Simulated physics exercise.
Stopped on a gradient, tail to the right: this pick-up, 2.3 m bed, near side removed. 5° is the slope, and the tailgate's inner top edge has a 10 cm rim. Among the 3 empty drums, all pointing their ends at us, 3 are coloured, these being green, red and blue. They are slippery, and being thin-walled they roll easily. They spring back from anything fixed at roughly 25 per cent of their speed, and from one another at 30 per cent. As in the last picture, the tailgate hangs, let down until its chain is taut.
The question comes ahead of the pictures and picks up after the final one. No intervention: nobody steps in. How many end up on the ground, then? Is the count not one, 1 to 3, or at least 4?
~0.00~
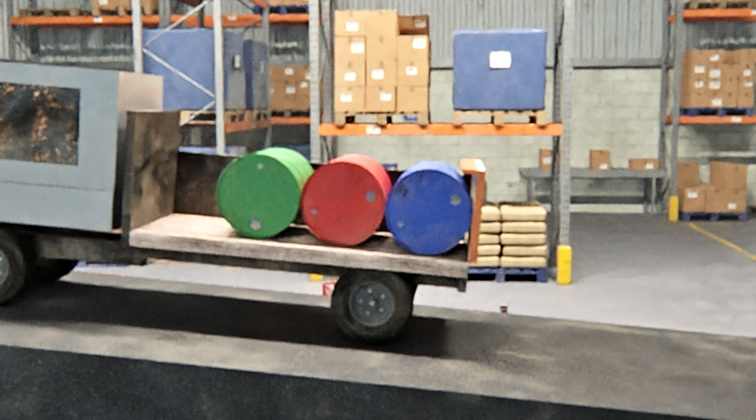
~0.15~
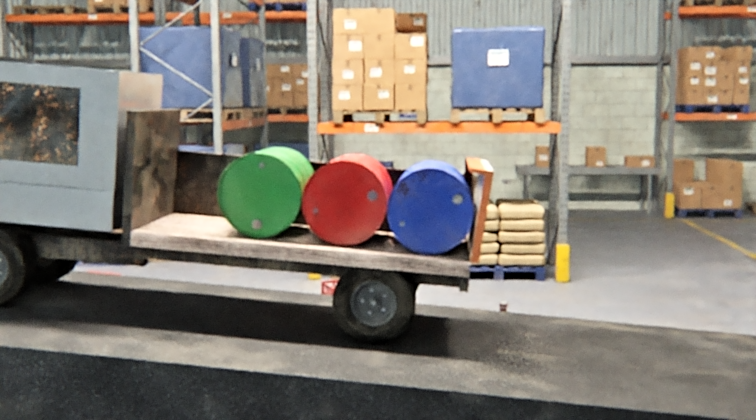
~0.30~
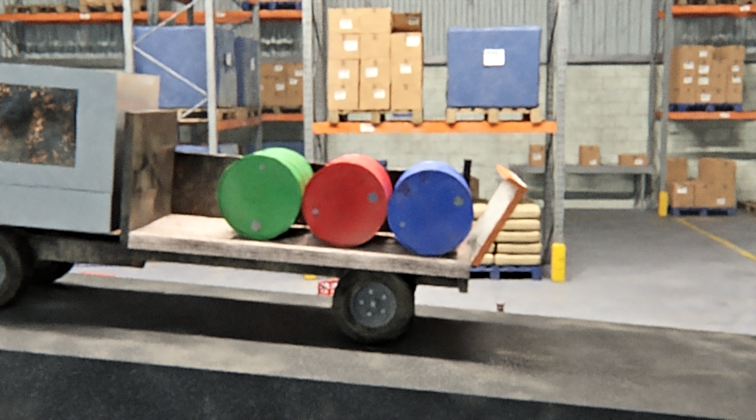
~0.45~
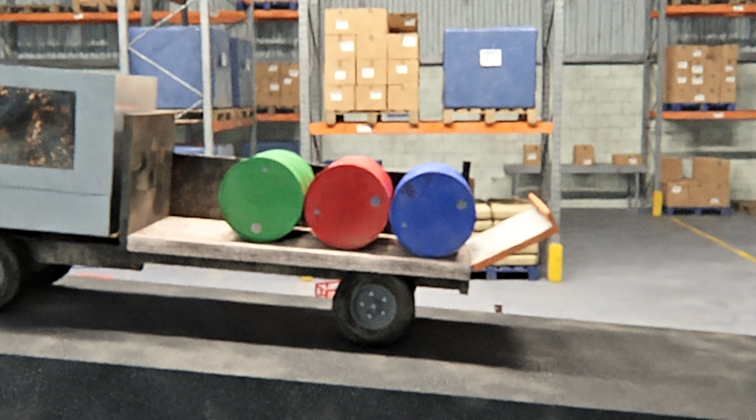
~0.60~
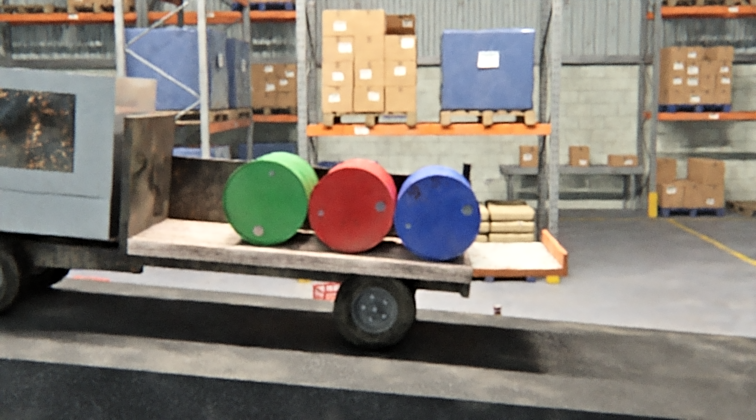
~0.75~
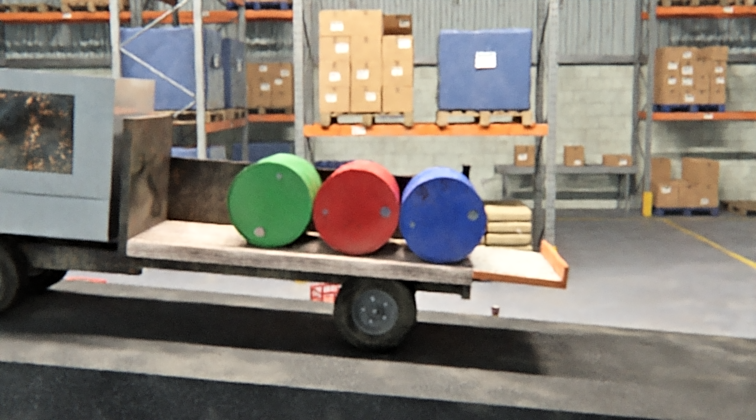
The count is not one.
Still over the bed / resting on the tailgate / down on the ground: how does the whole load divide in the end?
Respectively 2, 1, 0.
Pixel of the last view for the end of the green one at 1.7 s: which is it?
(324, 210), more or less.
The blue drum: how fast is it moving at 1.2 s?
Around 0.4 m/s.
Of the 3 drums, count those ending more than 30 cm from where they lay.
In total, 3.
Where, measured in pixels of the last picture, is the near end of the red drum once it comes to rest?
I'd say somewhere close to (454, 221).
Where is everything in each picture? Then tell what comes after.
Green at (257, 196), red at (342, 204), blue at (428, 212); gate 85° above level, tip at (481, 173); 3 of the 3 make up the bottom layer on the bed, in the first picture.
Green at (258, 196), red at (344, 204), blue at (430, 211); gate 82° above level, tip at (489, 174), in the second picture.
Green at (258, 197), red at (344, 205), blue at (431, 212); gate 58° above level, tip at (523, 189), in the third picture.
Green at (260, 200), red at (346, 207), blue at (433, 214); gate 26° above level, tip at (556, 229), in the fourth picture.
Green at (264, 203), red at (351, 210), blue at (438, 218); gate 0° above level, tip at (564, 272), in the fifth picture.
Green at (269, 205), red at (356, 212), blue at (443, 220); gate 7° below level, tip at (563, 285), in the sixth picture.
After 1.2 s, green is on the bed, 125 cm short of the hinge, rolling right; red is on the bed, 65 cm short of the hinge, rolling right; blue is on the bed, 10 cm short of the hinge, rolling right; 0 gone off the back.
After 1.7 s, green is on the bed, 100 cm short of the hinge, rolling right; red is on the bed, 45 cm short of the hinge, rolling right; blue is on the gate, 15 cm past the hinge, rolling right; 0 gone off the back.
At rest (2.3 s), green is on the bed, 70 cm short of the hinge; red is on the bed, 15 cm short of the hinge; blue is on the gate, 45 cm past the hinge; 0 gone off the back.
